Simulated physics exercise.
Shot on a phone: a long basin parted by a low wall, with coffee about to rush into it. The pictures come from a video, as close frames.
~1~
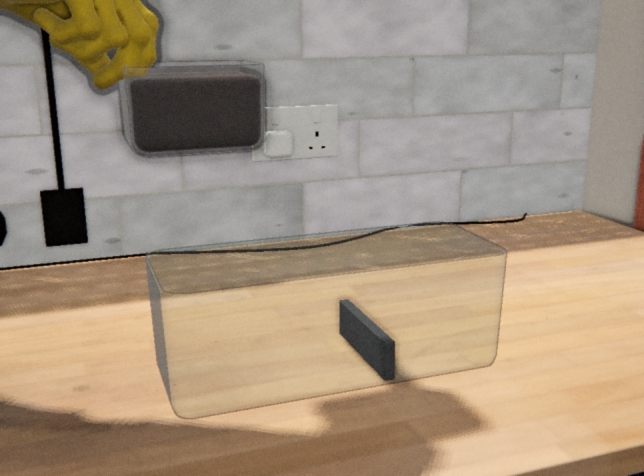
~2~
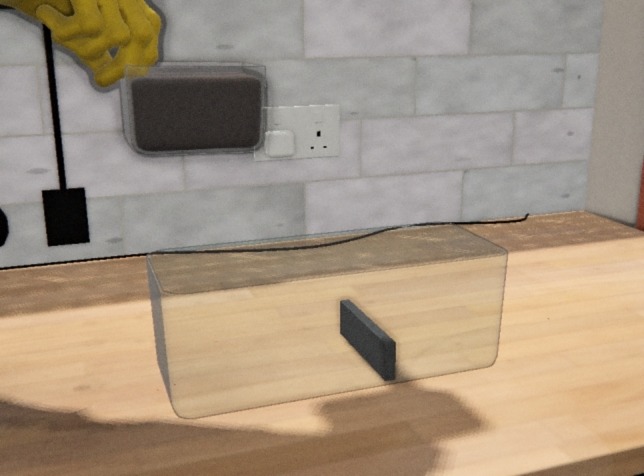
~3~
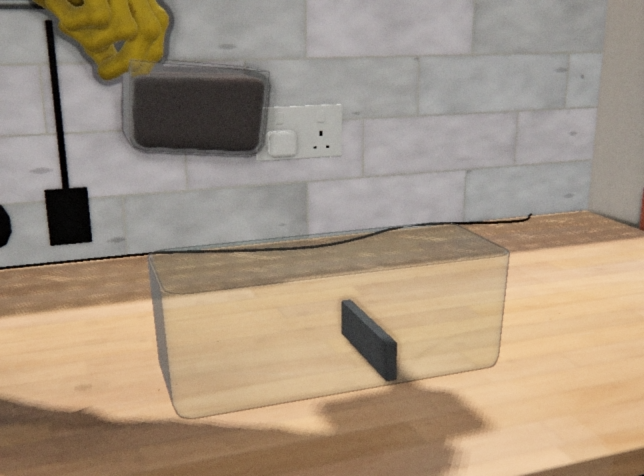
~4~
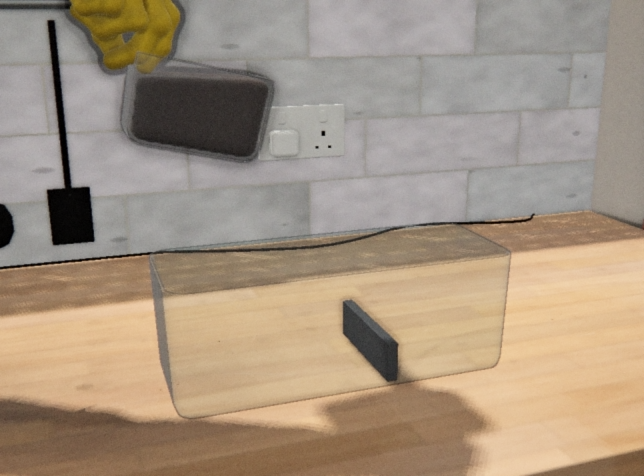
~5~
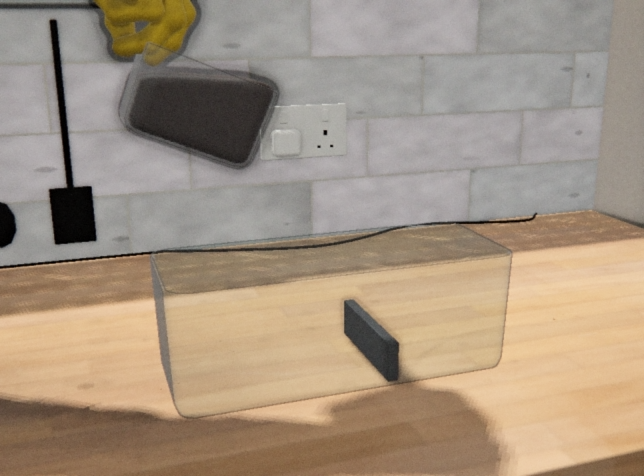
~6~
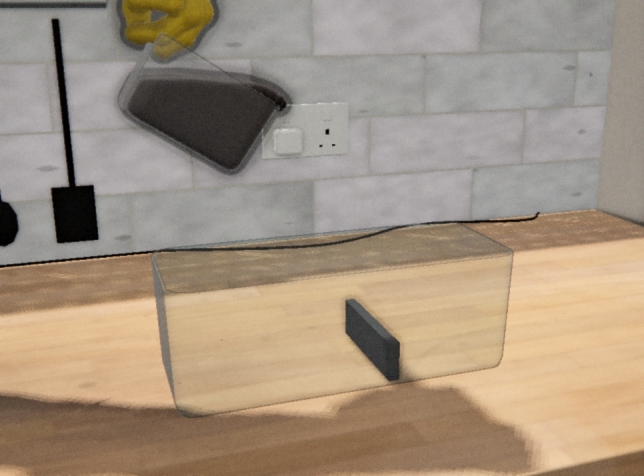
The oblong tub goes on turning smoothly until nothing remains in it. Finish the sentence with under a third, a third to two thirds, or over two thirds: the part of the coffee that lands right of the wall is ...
It is under a third.
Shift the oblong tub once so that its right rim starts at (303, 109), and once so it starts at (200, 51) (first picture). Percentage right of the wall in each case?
About 40 % the first time, about 10 % the second.
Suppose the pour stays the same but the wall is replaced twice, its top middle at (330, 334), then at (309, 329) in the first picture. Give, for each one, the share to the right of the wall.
I'd expect near 55 percent the first time and near 70 percent the next.
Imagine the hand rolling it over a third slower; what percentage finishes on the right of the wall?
I'd say roughly 5 in every hundred ends up there.
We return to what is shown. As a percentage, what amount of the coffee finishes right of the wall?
Roughly 5 %.
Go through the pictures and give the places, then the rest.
It leans 0°; its right rim is at (254, 65); the coffee meets the walls at (125, 79) and (251, 76); the long basin's rim runs from (153, 274) to (478, 238); the wall's top is at (365, 321), in the first frame.
It leans 1°; its right rim is at (255, 67); the coffee meets the walls at (126, 78) and (252, 76), in the second frame.
It leans 6°; its right rim is at (259, 72); the coffee meets the walls at (129, 76) and (255, 77), in the third frame.
It leans 13°; its right rim is at (264, 81); the coffee meets the walls at (133, 76) and (259, 79), in the fourth frame.
It leans 22°; its right rim is at (267, 92); the coffee meets the walls at (136, 78) and (266, 85); 1 per cent is over the edge, in the fifth frame.
It leans 33°; its right rim is at (269, 105); the coffee meets the walls at (134, 78) and (267, 96); 5 per cent is over the edge, in the sixth frame.
A moment on, the oblong tub is tipped on its side and 27 per cent is still to pour, 26 is left of the wall and 0 right of it.
Next, the oblong tub is tipped right over and 6 per cent is still to pour, 85 is left of the wall and 1 right of it.
Then the oblong tub is tipped right over and 1 per cent is still to pour, 89 is left of the wall and 6 right of it.
Later the oblong tub is tipped right over and 0 per cent is still to pour, 92 is left of the wall and 6 right of it.
At rest 92 per cent lies left of the wall, 6 right of it and 2 outside.
